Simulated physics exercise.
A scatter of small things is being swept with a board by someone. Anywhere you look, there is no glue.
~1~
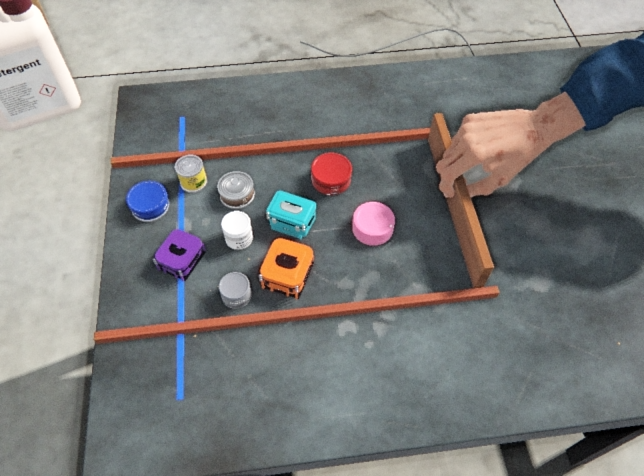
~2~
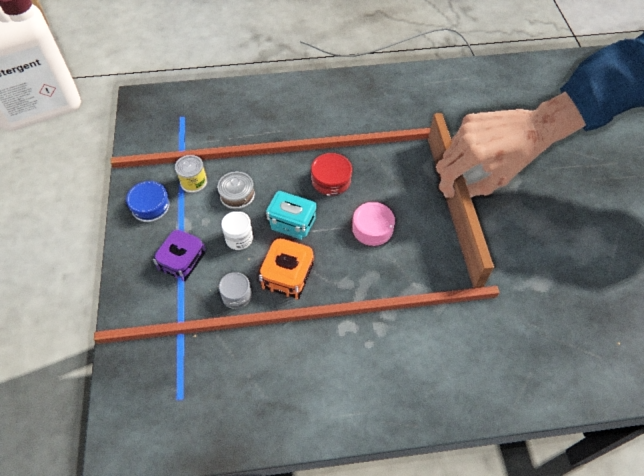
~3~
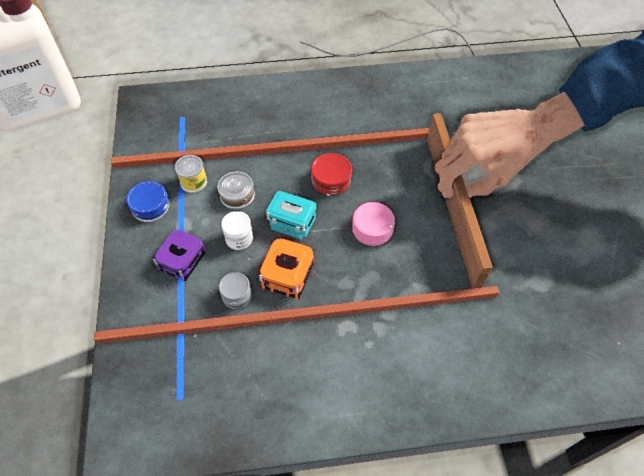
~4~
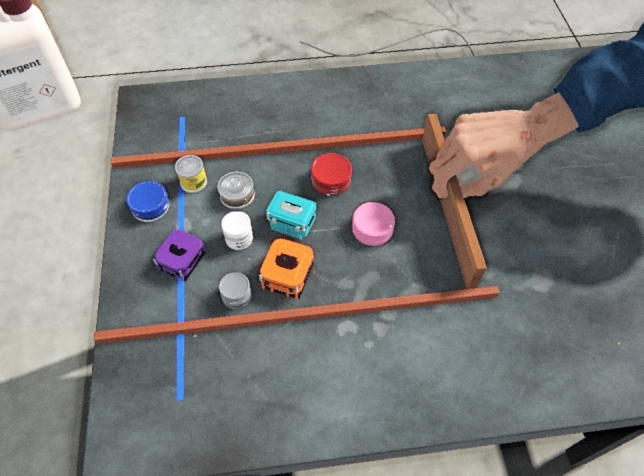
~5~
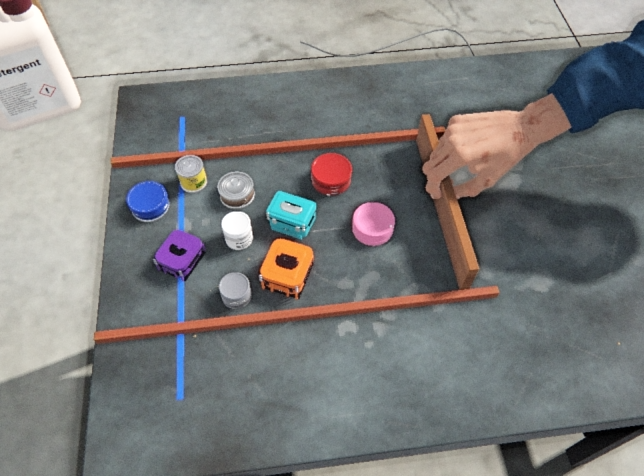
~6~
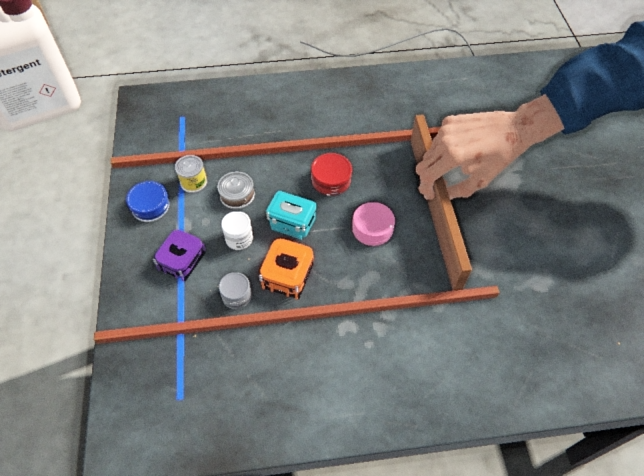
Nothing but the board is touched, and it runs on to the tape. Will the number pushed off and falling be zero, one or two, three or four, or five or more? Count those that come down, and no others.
It will be one or two.
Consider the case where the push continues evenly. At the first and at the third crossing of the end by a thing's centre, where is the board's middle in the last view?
Around (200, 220); afterwards around (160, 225).
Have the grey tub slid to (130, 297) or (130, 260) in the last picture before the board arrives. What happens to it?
Order of tries: On, off.
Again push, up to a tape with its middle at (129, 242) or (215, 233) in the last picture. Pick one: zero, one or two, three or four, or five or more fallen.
Five or more; no fall at all.
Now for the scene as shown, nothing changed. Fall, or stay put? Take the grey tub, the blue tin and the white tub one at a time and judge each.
At the end the grey tub is still there, the blue tin is no longer there and the white tub is still there.
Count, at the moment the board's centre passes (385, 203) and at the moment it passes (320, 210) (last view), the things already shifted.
1 and 3.
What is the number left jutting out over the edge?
Answer: 0.
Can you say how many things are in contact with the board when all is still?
It is in contact with 4.
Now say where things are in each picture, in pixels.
Blue tin (148, 201); purple case (180, 255); yellow pot (191, 174); board (457, 196); tape (181, 236), in the first frame.
Purple case (181, 255); grey tub (235, 291), in the second frame.
Yellow pot (192, 174); orange case (288, 268), in the third frame.
Blue tin (149, 202); white tub (238, 231), in the fourth frame.
Purple case (181, 255); board (444, 197), in the fifth frame.
Blue tin (149, 202); purple case (181, 255); yellow pot (192, 174); board (437, 198); tape (181, 236), in the sixth frame.
Soon after, none off yet; blue tin at rest near (149, 202); purple case at rest near (181, 255); yellow pot at rest near (192, 174).
By the end, the number that fall off is one or two; fallen, blue tin.
